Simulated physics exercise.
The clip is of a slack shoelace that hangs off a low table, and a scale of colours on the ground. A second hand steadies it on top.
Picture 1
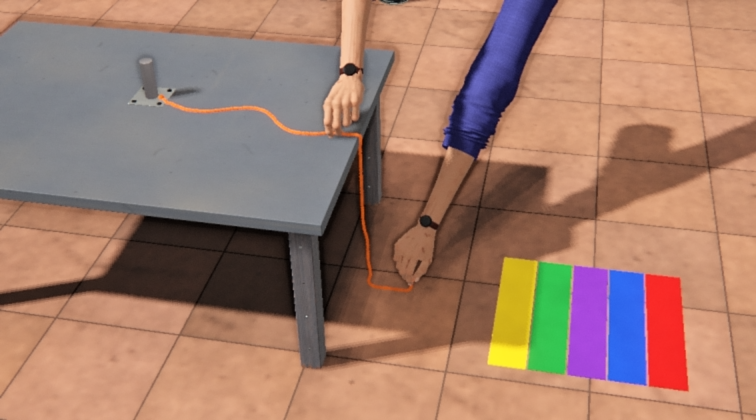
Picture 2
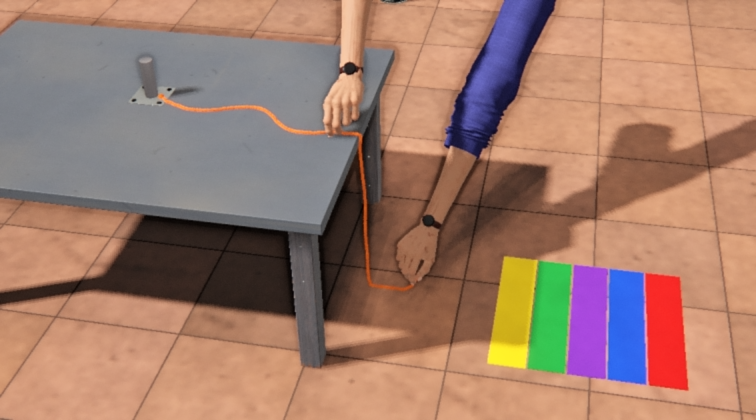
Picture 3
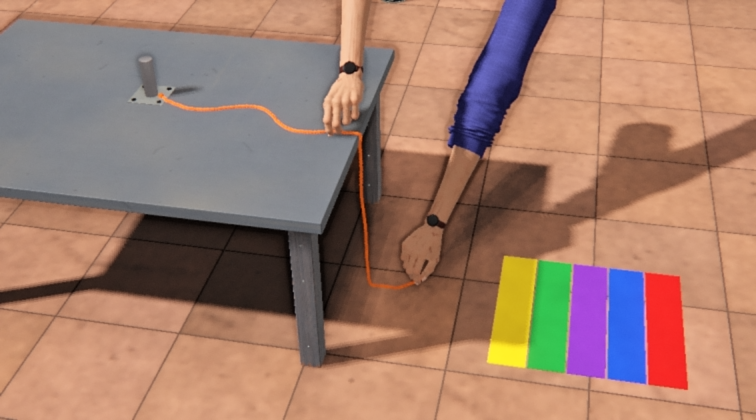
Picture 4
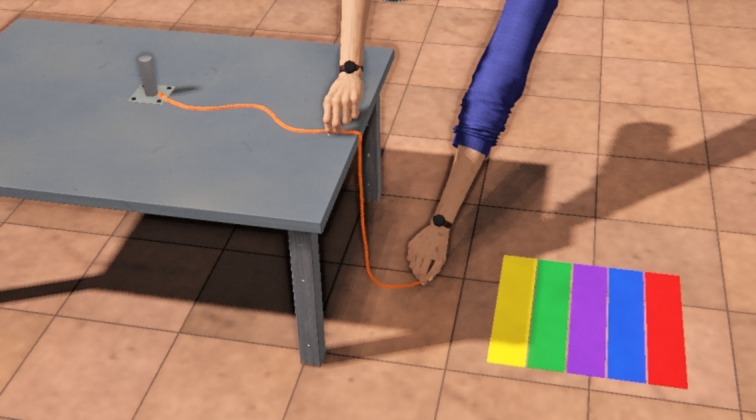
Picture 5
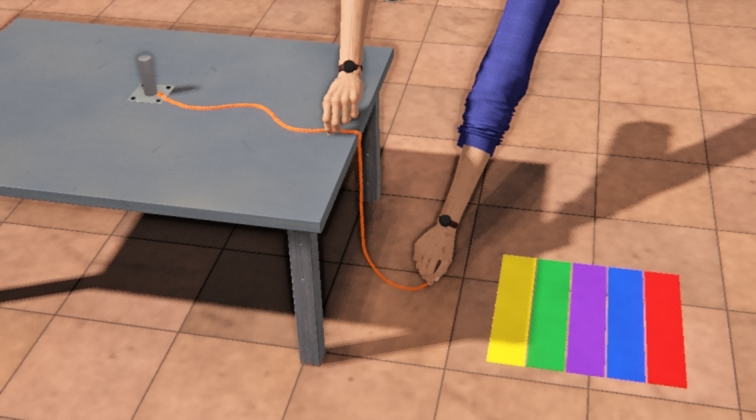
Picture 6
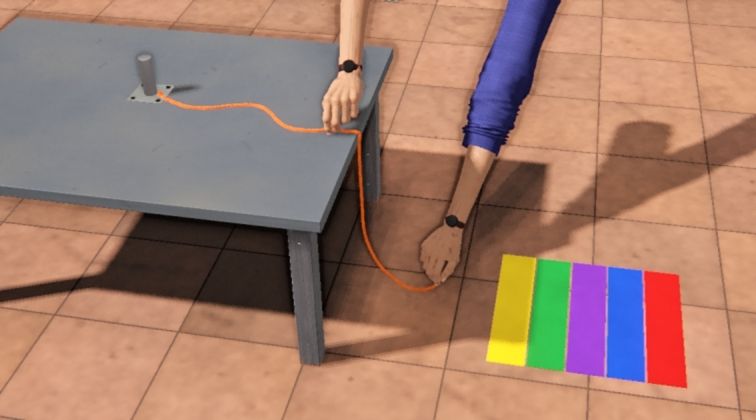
On a tiled floor beside a low grey table, one hand rests on an orange cord at the table's edge while another hand draws its lower end slightly right, toward a panel of coloured stripes, and the hanging bend rounds out.
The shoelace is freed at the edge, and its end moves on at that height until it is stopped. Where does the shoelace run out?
It halts on the green strip.
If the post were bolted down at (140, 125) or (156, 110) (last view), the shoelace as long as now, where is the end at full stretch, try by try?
Try by try, around (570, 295) and (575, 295).
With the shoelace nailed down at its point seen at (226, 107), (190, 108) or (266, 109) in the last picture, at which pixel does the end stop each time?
Near (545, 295), (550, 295) and (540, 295).
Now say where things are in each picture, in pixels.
In the first picture, end (413, 280); yellow (509, 345); green (548, 350); purple (587, 356); blue (627, 361); red (668, 366).
In the second picture, end (415, 280); shoelace through (182, 107) (252, 107) (305, 133) (361, 155) (365, 220) (368, 274).
In the third picture, end (420, 280).
In the fourth picture, end (426, 280); shoelace through (181, 106) (252, 106) (305, 131) (360, 153) (363, 218) (369, 273).
In the fifth picture, end (433, 280).
In the sixth picture, end (440, 281); shoelace through (181, 105) (251, 105) (304, 130) (359, 152) (363, 217) (384, 271).
Soon after, end near (485, 286); short of the strips.
After that, end near (528, 291); over yellow.
At the stop, end near (553, 294); over green. Over green.
